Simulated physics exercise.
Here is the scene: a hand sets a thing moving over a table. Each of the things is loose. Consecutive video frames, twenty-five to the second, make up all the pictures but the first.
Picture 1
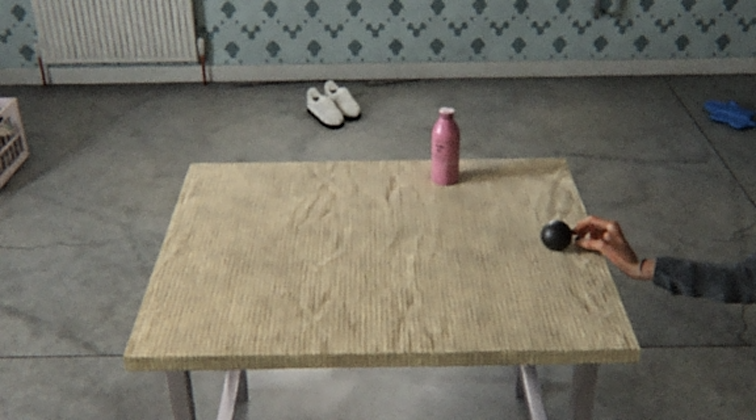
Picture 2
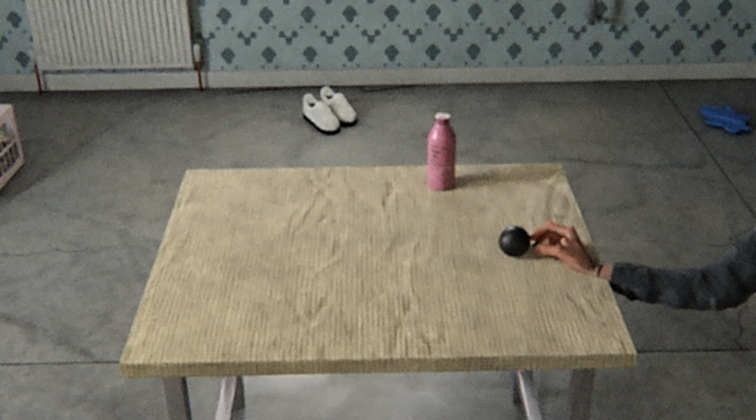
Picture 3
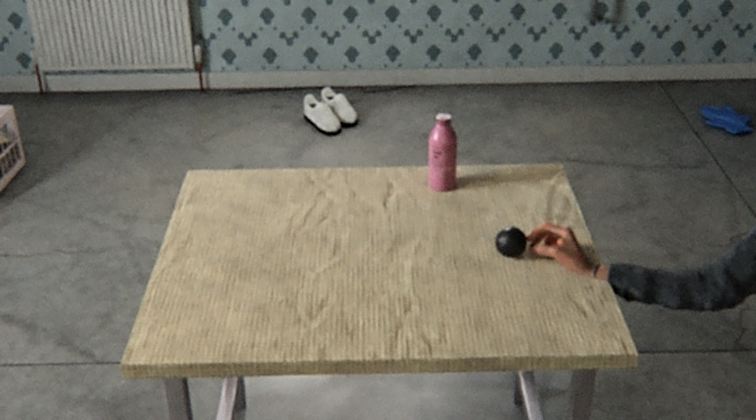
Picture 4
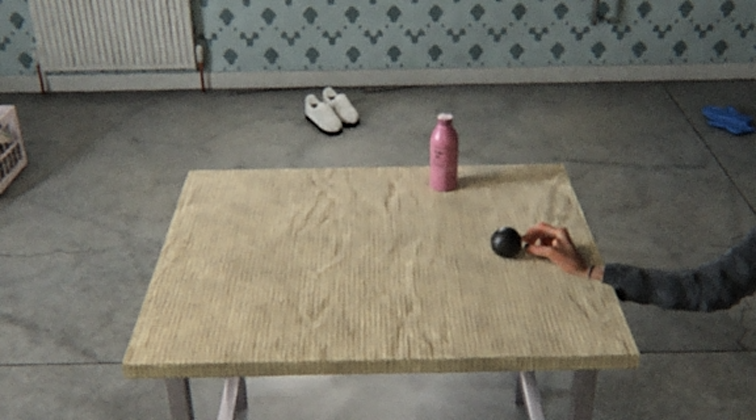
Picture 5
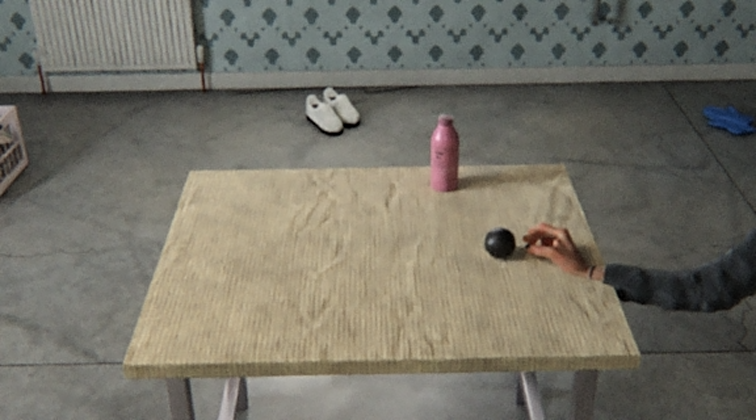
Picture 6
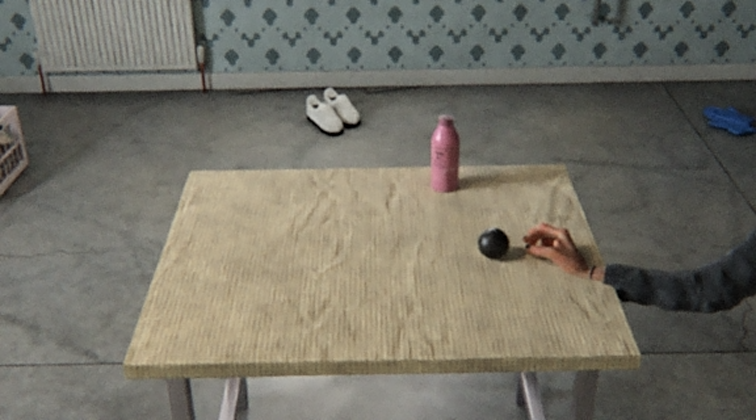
We see a hand holding a black ball at the right side of a cloth-covered table near a pink bottle; it moves the ball left and releases it, and the ball rolls slightly farther left while the bottle stays still.
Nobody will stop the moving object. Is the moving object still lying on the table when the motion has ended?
Yes, it is still up there.
Then, 0.20 s past the last view, black ball displaced about its own width near (465, 244).
Then, 0.40 s past the last view, black ball displaced well along near (443, 245).
Finally, moved from the start, black ball. Final places as the last picture's camera would see them, black ball near (419, 245).
